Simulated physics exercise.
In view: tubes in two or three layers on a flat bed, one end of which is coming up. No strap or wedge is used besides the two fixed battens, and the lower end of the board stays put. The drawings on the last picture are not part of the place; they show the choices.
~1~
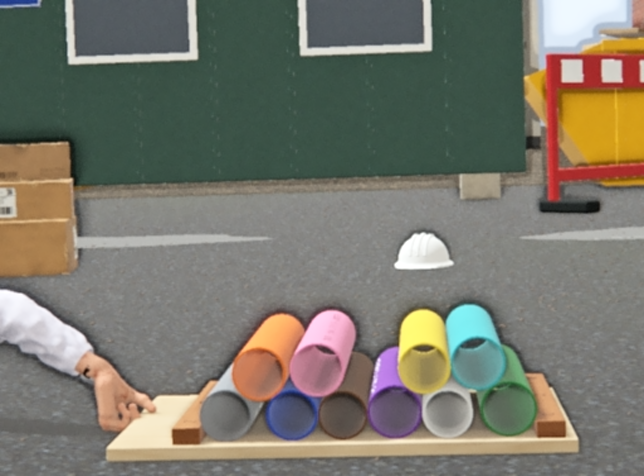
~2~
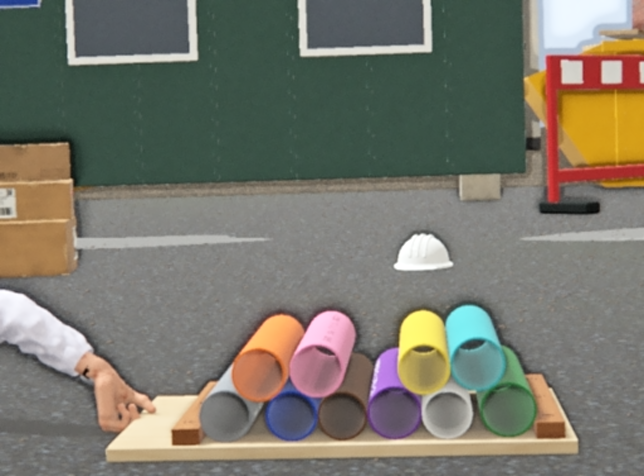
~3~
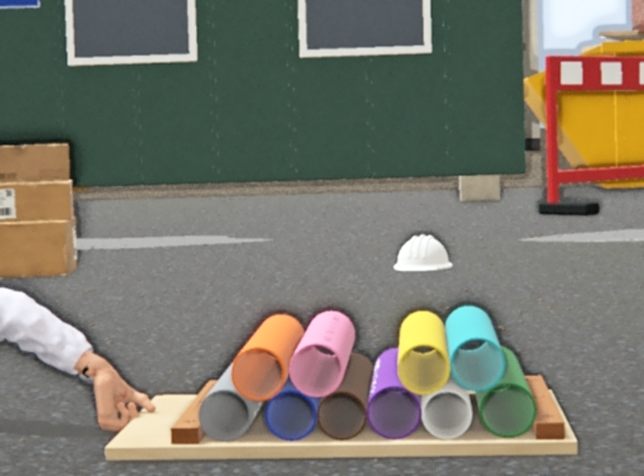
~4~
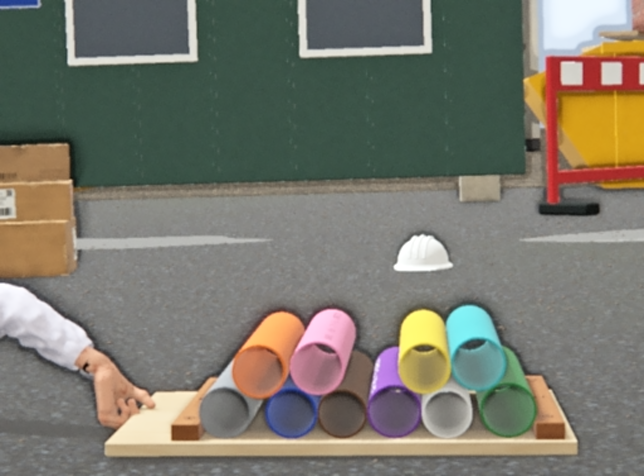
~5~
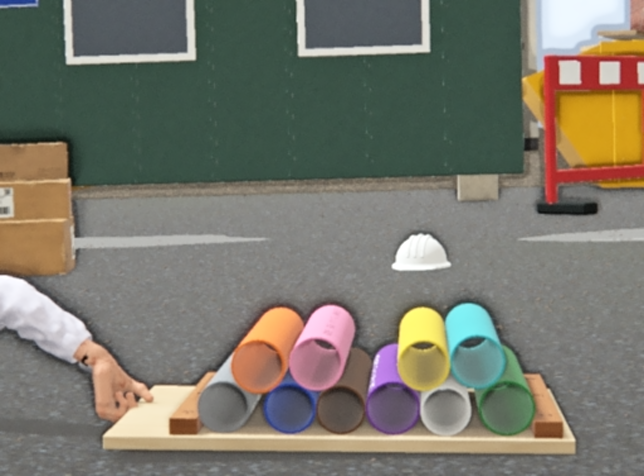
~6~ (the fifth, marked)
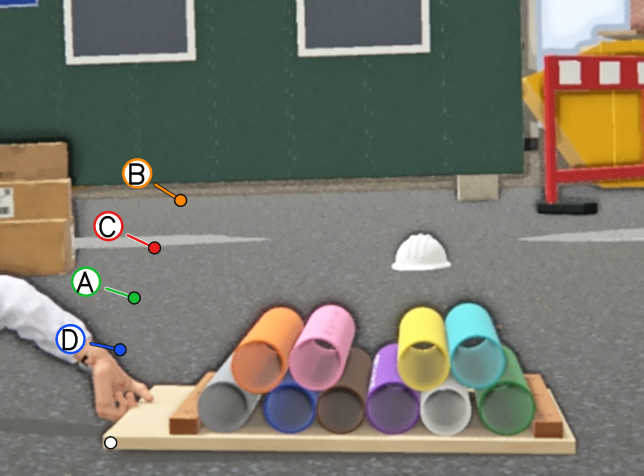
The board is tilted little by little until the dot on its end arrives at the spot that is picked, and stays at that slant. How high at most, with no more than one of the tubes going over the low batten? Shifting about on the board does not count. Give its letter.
The highest mark that will do is A.
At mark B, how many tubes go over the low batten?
The count is four.
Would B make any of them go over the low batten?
Yes.
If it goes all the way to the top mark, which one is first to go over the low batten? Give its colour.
First is the turquoise one.
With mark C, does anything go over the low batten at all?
At C: Yes.
On the copy, A at (134, 298); B at (180, 200); C at (155, 248); D at (120, 350); the white dot at (111, 443).
On A. First, board at 14°.
Then, board at 20°.
Finally, board at 20°, none over the low batten.
By contrast, B four over the low batten (yellow, orange, turquoise, pink); C four over the low batten (yellow, orange, turquoise, pink); D none over the low batten.
